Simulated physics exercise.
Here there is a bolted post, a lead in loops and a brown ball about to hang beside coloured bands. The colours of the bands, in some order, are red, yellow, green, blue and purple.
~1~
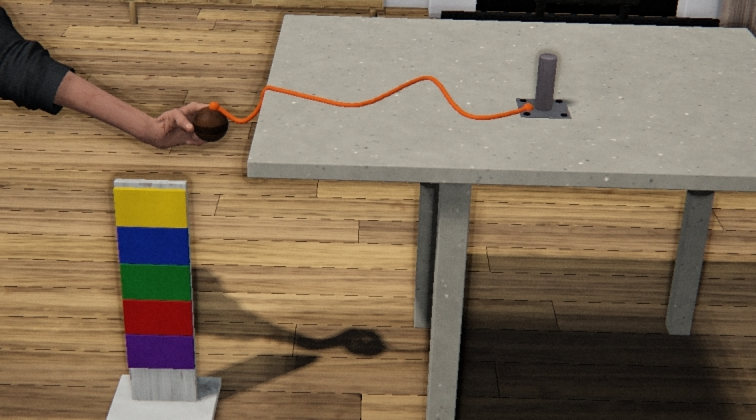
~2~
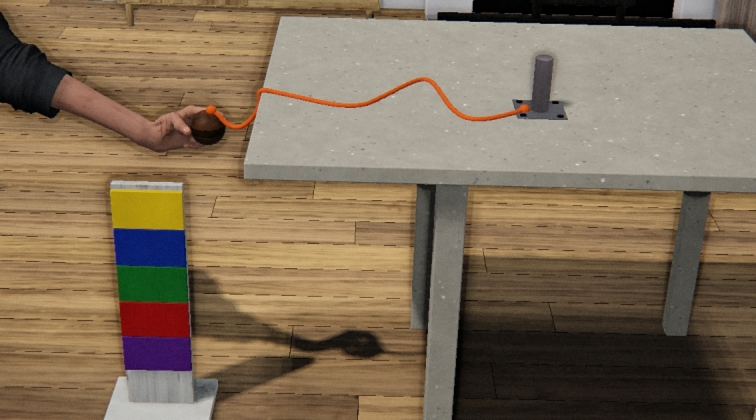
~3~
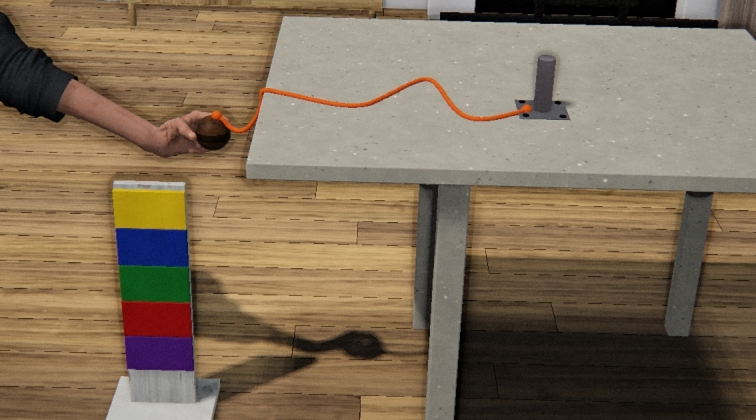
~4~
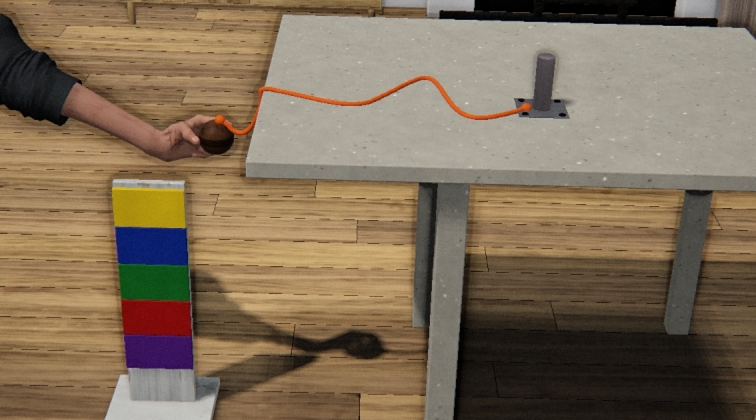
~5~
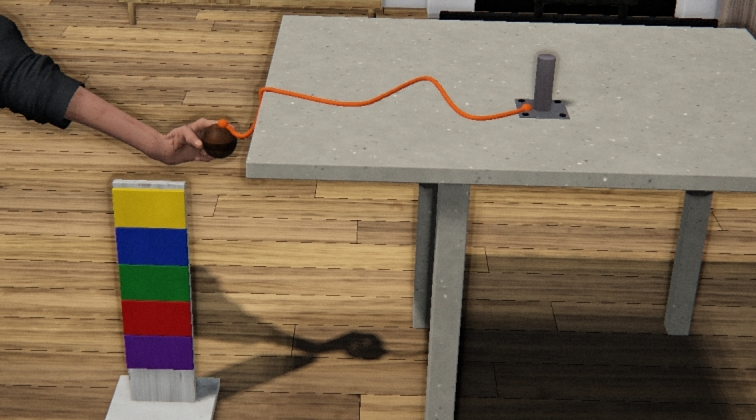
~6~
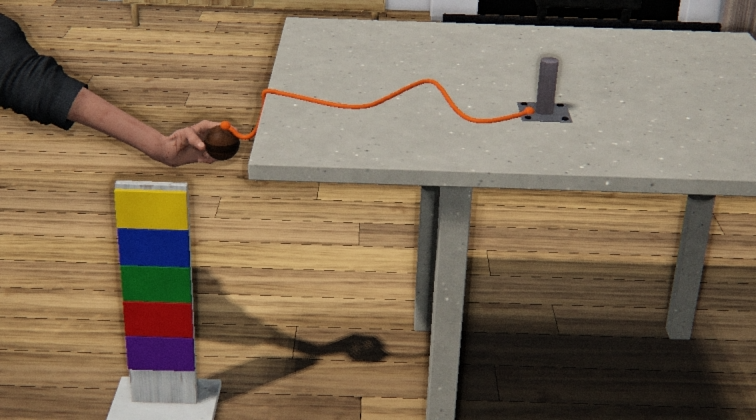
The video shows a hand holding a brown ball tied to an orange cord that runs in loops across a grey table to a metal post, beside an upright board of coloured bands; the hand moves slightly down and right.
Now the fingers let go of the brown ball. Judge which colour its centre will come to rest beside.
Its centre comes to rest beside green.
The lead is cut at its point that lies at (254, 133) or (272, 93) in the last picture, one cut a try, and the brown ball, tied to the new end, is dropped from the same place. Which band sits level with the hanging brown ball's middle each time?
It would be blue; yellow.
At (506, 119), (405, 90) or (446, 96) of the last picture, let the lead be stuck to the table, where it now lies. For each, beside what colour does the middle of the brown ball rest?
Try one: Green. Try two: Yellow. Try three: Blue.
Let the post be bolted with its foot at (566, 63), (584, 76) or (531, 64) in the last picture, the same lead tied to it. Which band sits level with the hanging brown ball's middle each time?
Try one - blue; try two - blue; try three - green.
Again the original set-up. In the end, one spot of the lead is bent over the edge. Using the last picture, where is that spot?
About (377, 103).
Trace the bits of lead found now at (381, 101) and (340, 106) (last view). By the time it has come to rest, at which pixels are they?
Roughly at (270, 92), and the other roughly at (266, 134).
Soon after, ball near (269, 287); level with green.
After that, ball near (256, 291); level with green.
In the end, ball near (265, 292); level with green. The green one.
